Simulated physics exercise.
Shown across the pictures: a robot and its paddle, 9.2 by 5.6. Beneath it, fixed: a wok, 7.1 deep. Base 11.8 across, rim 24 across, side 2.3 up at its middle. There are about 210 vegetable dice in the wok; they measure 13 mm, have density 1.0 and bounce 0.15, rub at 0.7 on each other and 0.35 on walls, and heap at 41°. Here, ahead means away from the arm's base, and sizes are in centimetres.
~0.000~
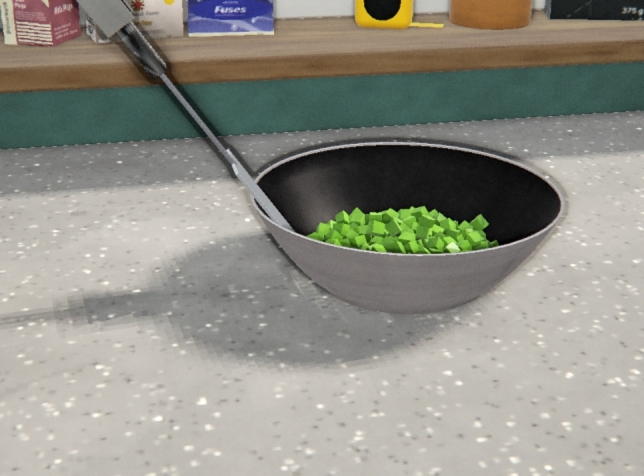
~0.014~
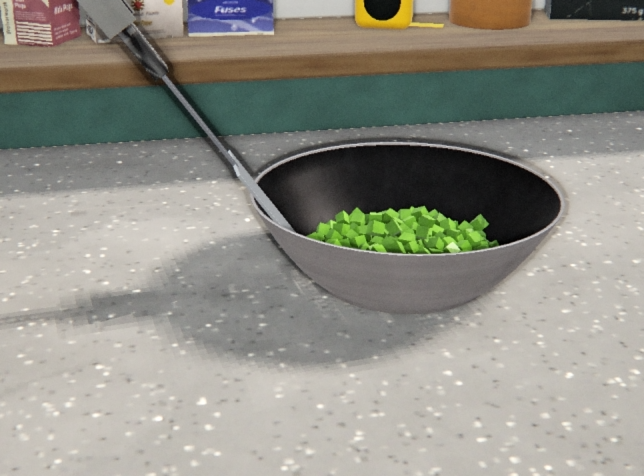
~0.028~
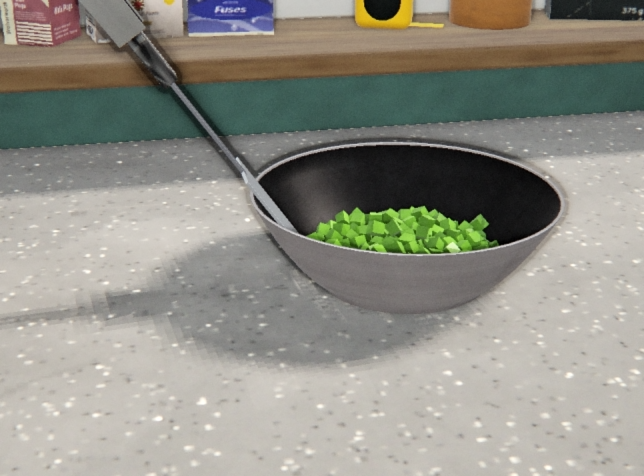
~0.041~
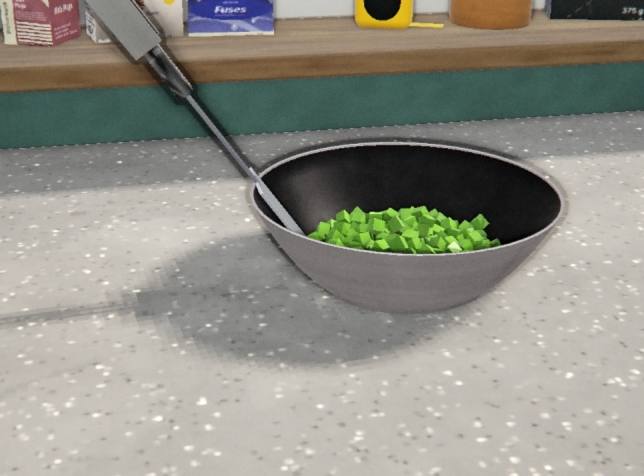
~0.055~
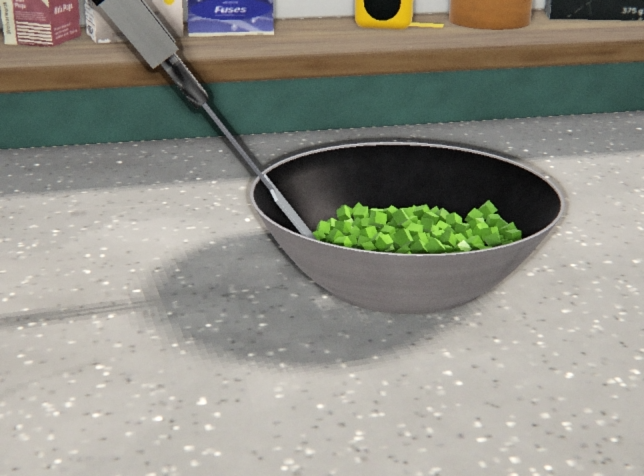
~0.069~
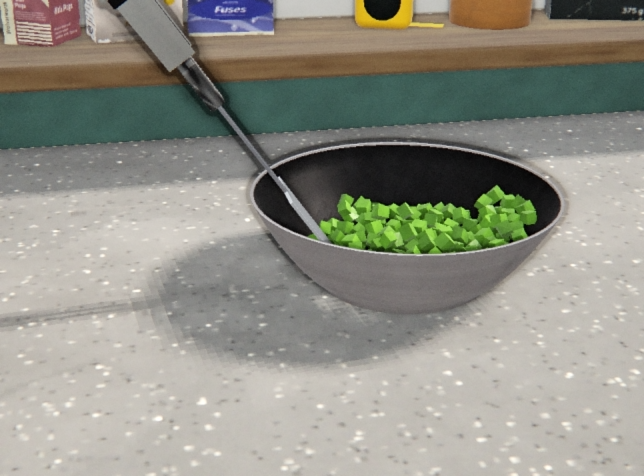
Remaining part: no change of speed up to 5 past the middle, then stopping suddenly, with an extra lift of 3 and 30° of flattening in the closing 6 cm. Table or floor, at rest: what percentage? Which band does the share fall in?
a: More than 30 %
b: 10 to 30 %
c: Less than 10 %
c.
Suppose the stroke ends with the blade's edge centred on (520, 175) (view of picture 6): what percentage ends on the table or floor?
Around 40 percent ends on the table or floor.
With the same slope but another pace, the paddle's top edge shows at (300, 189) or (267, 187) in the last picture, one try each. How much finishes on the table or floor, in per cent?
I'd estimate some 10 and 0 in a hundred.
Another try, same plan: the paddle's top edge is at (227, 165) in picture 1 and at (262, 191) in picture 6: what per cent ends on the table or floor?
Around 0 per cent finishes on the table or floor.
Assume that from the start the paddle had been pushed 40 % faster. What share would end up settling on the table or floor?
Estimated share: Some 10 %.
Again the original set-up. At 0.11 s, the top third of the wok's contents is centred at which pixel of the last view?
It is centred near (488, 222).
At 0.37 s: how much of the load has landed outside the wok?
I'd say close to 5 in a hundred.
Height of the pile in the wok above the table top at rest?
Close to 8.0 centimetres high.
After 0.11 s, sloping 54°, highest piece 10 above the table; 212 in the wok, 2 on the blade or in flight.
After 0.15 s, sloping 41°, highest piece 13 above the table; 206 in the wok, 8 on the blade or in flight.
After 0.37 s, sloping 25°, highest piece 8 above the table; 205 in the wok, 8 on the table or floor, 1 on the blade or in flight.
After 1.42 s, sloping 25°, highest piece 8 above the table; 205 in the wok, 9 on the table or floor.
At rest, 205 in the wok, 9 on the table or floor. That is 4 % on the table or floor.
